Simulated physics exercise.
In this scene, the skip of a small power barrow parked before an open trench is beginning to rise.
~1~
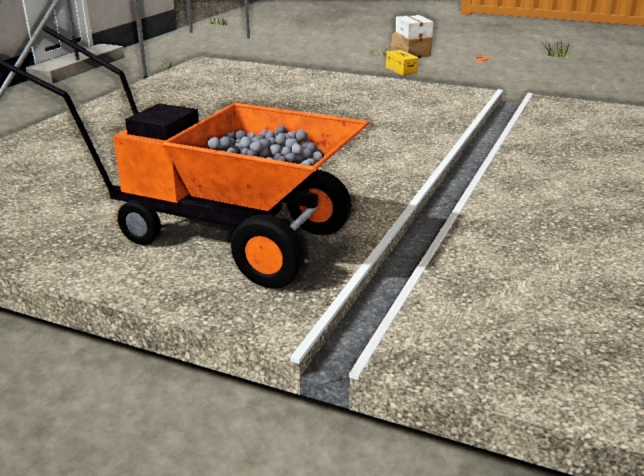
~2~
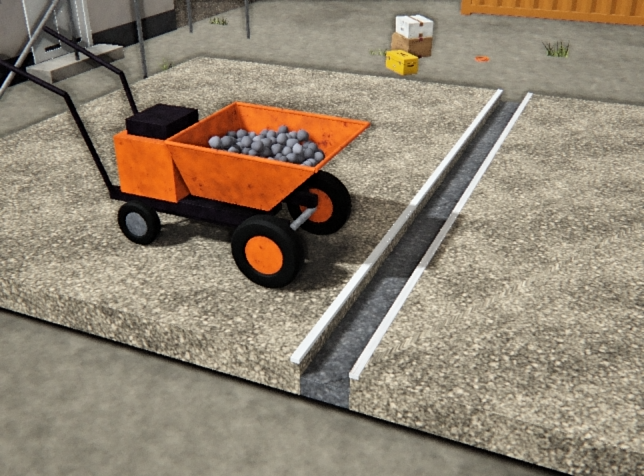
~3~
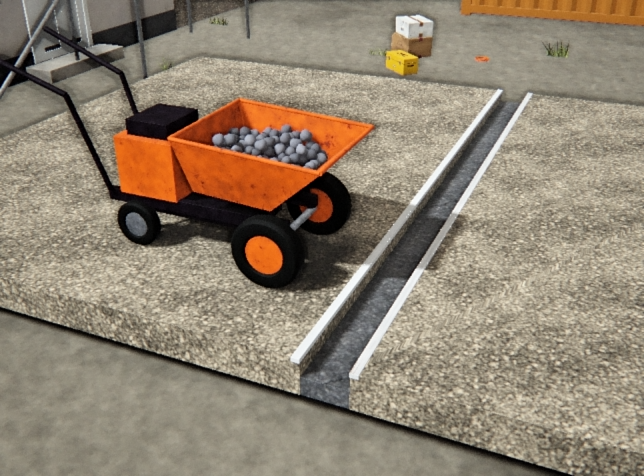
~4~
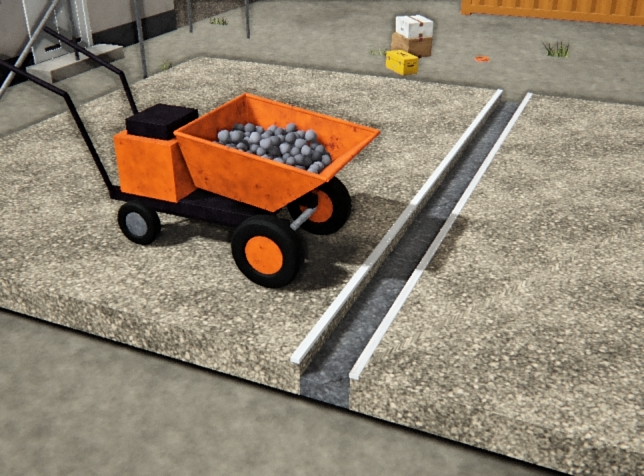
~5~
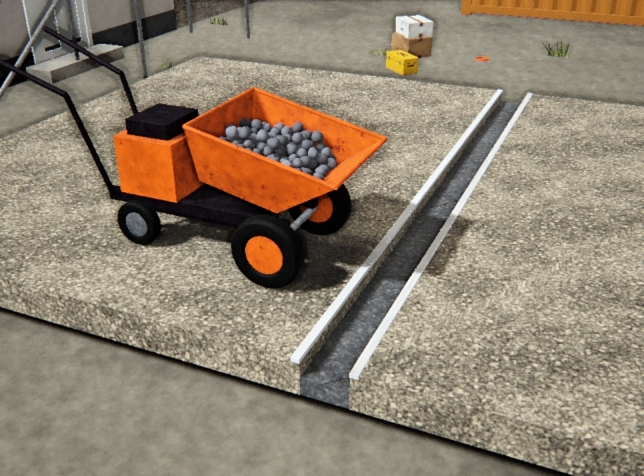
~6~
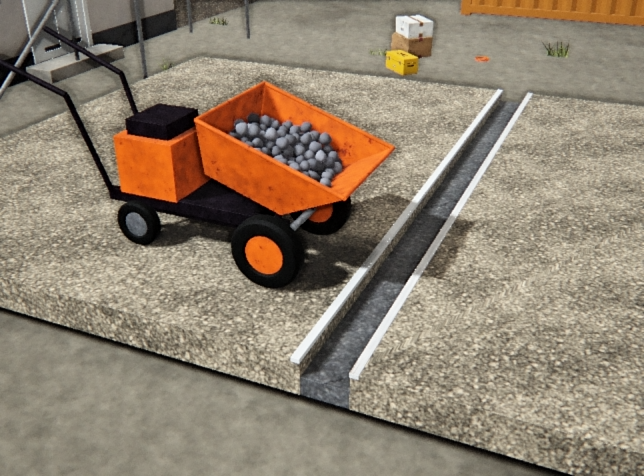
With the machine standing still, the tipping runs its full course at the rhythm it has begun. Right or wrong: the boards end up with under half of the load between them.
Right, they have under half.
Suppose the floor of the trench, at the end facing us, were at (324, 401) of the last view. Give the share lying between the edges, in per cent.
It comes out near 30 percent.
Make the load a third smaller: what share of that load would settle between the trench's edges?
About 20 %.
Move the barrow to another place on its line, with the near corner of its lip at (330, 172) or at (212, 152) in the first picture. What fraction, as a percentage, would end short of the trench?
About 0 percent at the first place and about 50 percent at the second.
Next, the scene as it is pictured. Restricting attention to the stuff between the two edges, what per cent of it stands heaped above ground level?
I'd put it near 30 in a hundred.
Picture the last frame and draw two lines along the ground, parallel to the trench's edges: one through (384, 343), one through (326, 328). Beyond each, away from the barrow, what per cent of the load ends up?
About 40 and 60 %.
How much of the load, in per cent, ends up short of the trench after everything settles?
Near 0 in every hundred.
Shortly afterwards, skip tipped steeply; the whole lot in the skip.
Next, skip tipped right over; near two thirds in the skip; a little in or heaped over the trench; near a quarter beyond it; only a few falling.
Some moments later, skip tipped right over; near a third in the skip; a little in or heaped over the trench; near half beyond it.
In the end, skip tipped right over; near a third in the skip; a little in or heaped over the trench; near half beyond it.
